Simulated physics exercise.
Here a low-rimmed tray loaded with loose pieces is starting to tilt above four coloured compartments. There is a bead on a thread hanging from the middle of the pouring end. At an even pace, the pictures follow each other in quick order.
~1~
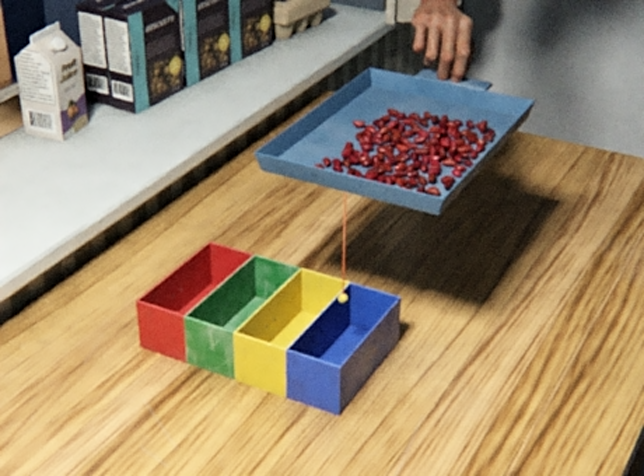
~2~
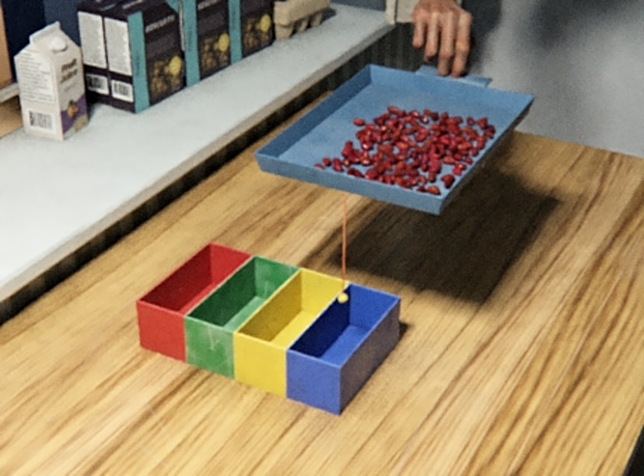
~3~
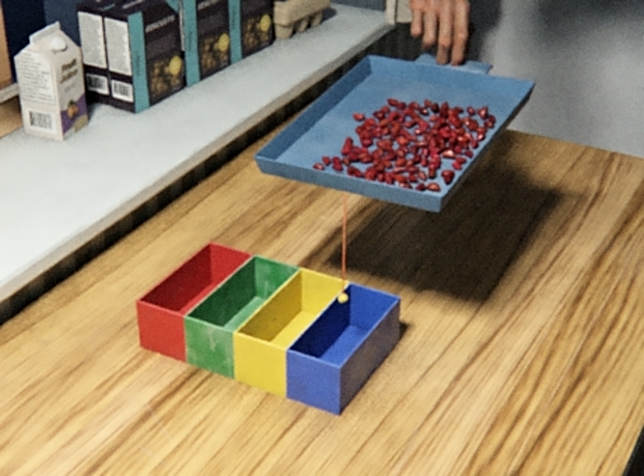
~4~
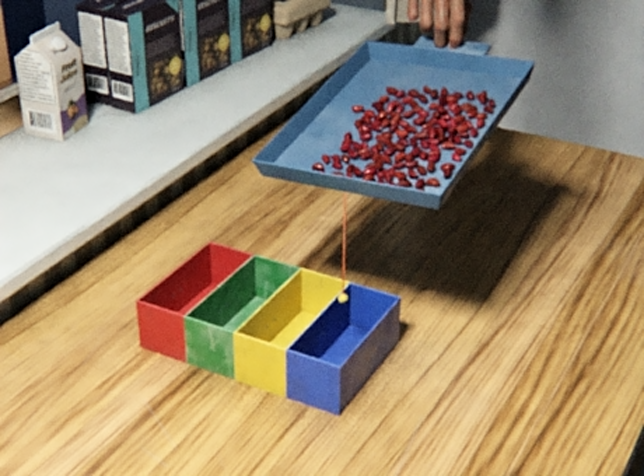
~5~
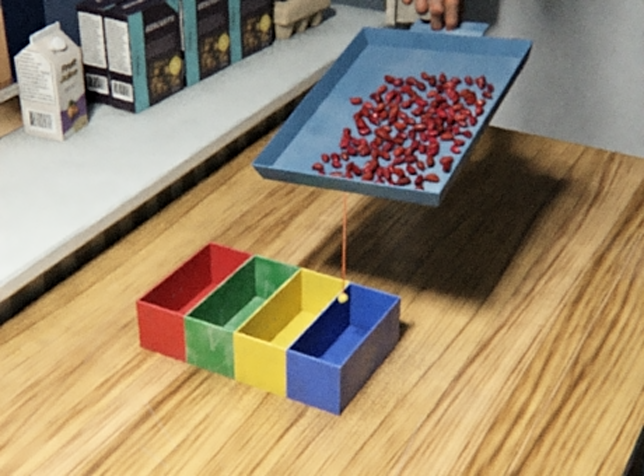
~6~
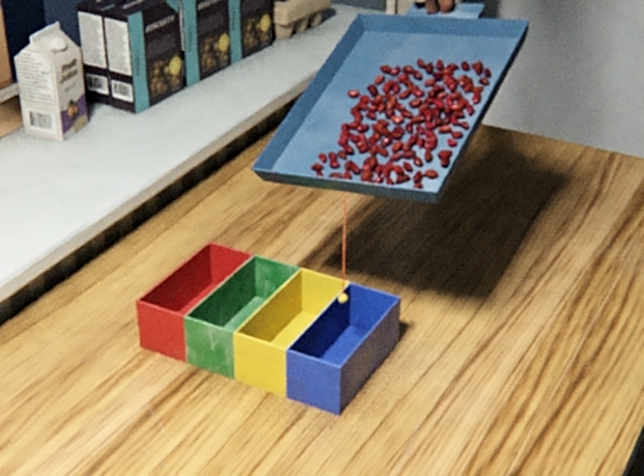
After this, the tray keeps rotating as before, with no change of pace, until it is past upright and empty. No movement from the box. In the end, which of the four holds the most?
The green cell holds the most.
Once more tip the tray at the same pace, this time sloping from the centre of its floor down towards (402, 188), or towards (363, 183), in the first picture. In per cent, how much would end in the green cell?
0 %, give or take, and then 0 %.
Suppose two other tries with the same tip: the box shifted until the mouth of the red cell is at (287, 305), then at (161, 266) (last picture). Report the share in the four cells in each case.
About 60 % and 90 %.
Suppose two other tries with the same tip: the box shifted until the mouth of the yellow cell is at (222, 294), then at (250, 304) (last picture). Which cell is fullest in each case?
So the first one goes to the cell in blue and the second to yellow.
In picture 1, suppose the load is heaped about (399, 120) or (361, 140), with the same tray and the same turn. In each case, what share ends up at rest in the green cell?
You'd get 50 % the first time and 50 % the second.
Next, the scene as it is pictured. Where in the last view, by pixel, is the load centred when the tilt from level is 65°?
Somewhere near pixel (329, 154).
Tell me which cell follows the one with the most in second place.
Number two is the yellow one.
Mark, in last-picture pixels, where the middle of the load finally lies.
Close to (253, 345) in the last view.
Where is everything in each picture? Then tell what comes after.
In the first picture, corners of the pouring end at (262, 152) and (440, 195), level; middle of the load at (412, 146), kidney beans; bead on its thread at (343, 298); red cell at (162, 327); green cell at (210, 343); yellow cell at (260, 360); blue cell at (313, 378).
In the second picture, corners of the pouring end at (261, 152) and (440, 195), level; middle of the load at (412, 144).
In the third picture, corners of the pouring end at (260, 155) and (439, 193), tipped barely, lowest at the left corner; middle of the load at (412, 138).
In the fourth picture, corners of the pouring end at (259, 158) and (437, 191), tipped a little, lowest at the left corner; middle of the load at (411, 130).
In the fifth picture, corners of the pouring end at (258, 162) and (435, 189), tipped clearly, lowest at the left corner; middle of the load at (410, 121).
In the sixth picture, corners of the pouring end at (258, 166) and (433, 187), tipped clearly, lowest at the left corner; middle of the load at (407, 114); red cell at (162, 327); green cell at (210, 343); yellow cell at (260, 360); blue cell at (313, 378).
Soon, tray tipped steeply; all on the tray.
A while on, tray tipped past a quarter turn; about two thirds on the tray; about a quarter in the green cell; a small part in the yellow cell; a stray few in the blue cell; a small part falling or outside the box.
Towards the end, tray tipped past a quarter turn; about half in the green cell; about a quarter in the yellow cell; a small part in the blue cell; a small part falling or outside the box.
Finally, tray tipped past a quarter turn; about half in the green cell; about a quarter in the yellow cell; a small part in the blue cell; none in the red cell; a small part outside the box.
